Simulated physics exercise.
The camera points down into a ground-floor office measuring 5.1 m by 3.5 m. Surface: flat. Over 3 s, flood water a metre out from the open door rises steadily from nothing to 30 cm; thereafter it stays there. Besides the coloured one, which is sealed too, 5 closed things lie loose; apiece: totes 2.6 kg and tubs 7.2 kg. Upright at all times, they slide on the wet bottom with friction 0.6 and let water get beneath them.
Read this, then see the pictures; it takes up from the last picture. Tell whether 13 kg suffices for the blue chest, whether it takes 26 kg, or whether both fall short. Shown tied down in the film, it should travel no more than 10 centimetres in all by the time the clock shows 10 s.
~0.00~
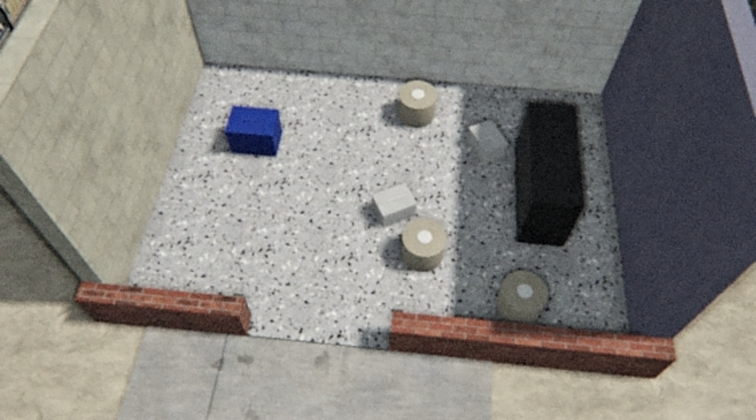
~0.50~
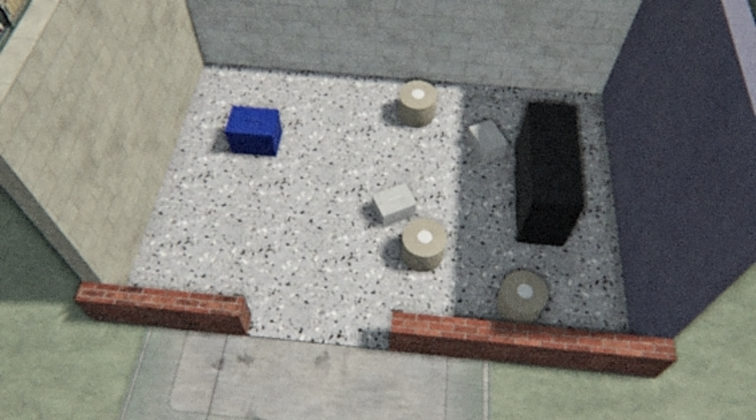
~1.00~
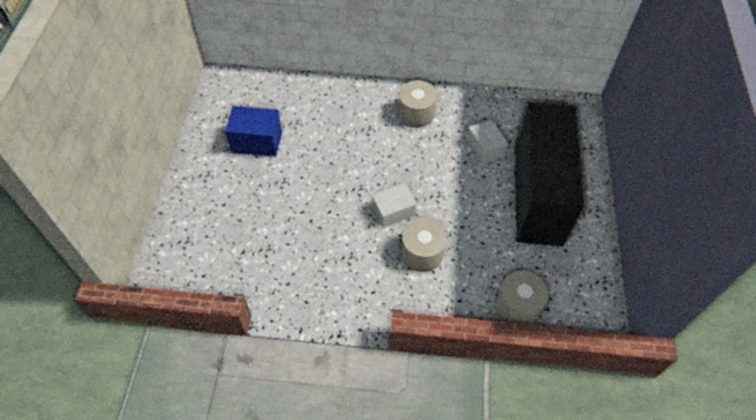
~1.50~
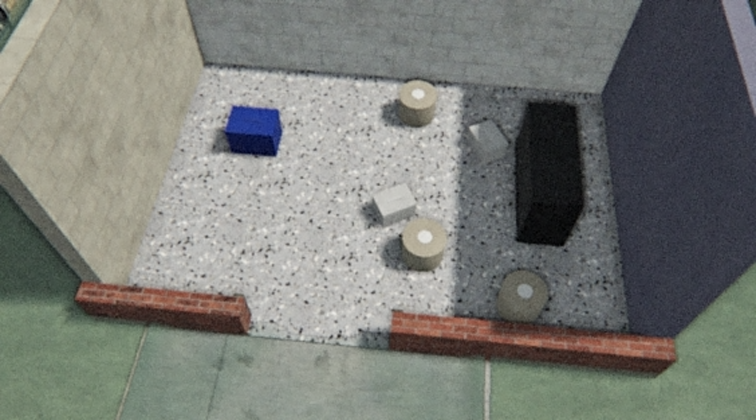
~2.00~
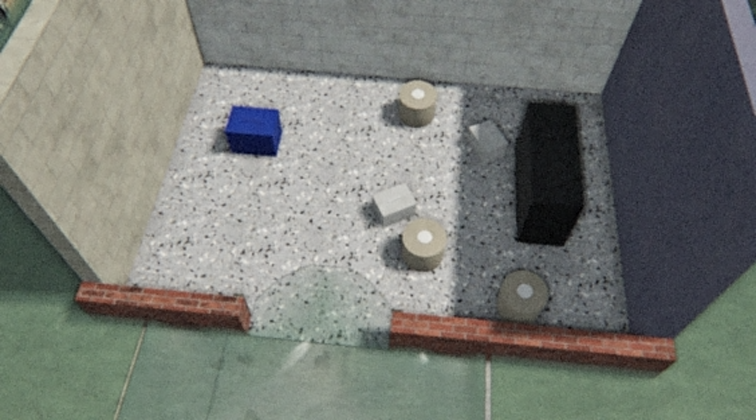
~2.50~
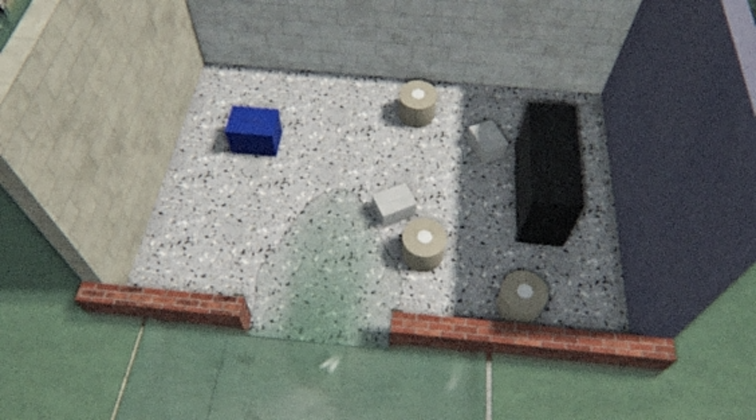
Both fall short.
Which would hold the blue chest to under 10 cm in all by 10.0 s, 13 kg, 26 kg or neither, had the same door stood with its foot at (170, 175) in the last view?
For that position, nothing offered succeeds.
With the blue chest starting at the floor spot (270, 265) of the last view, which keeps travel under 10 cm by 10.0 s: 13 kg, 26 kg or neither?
It turns out that no load succeeds.
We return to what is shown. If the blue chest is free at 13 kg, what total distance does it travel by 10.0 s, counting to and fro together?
It would cover some 300 cm all told.
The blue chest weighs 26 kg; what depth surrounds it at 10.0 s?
Close to 18 cm deep.
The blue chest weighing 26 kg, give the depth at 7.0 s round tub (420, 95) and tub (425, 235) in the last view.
Depths: Near 13 cm, then near 4 cm.
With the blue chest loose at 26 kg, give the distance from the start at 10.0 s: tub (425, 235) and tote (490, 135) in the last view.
50 cm, 200 cm.
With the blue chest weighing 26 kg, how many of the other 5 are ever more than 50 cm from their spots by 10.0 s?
Total: 5.
After 3.5 s the blue chest would be 0 cm from its start with 13 kg and 0 cm from its start with 26 kg; 4 cm of water round it then.
After 4.5 s the blue chest would be 74 cm from its start with 13 kg and 12 cm from its start with 26 kg; 6 cm of water round it then.
After 7.0 s the blue chest would be 92 cm from its start with 13 kg and 33 cm from its start with 26 kg; 16 cm of water round it then.
After 10.0 s the blue chest would be 81 cm from its start with 13 kg and 105 cm from its start with 26 kg; 18 cm of water round it then.
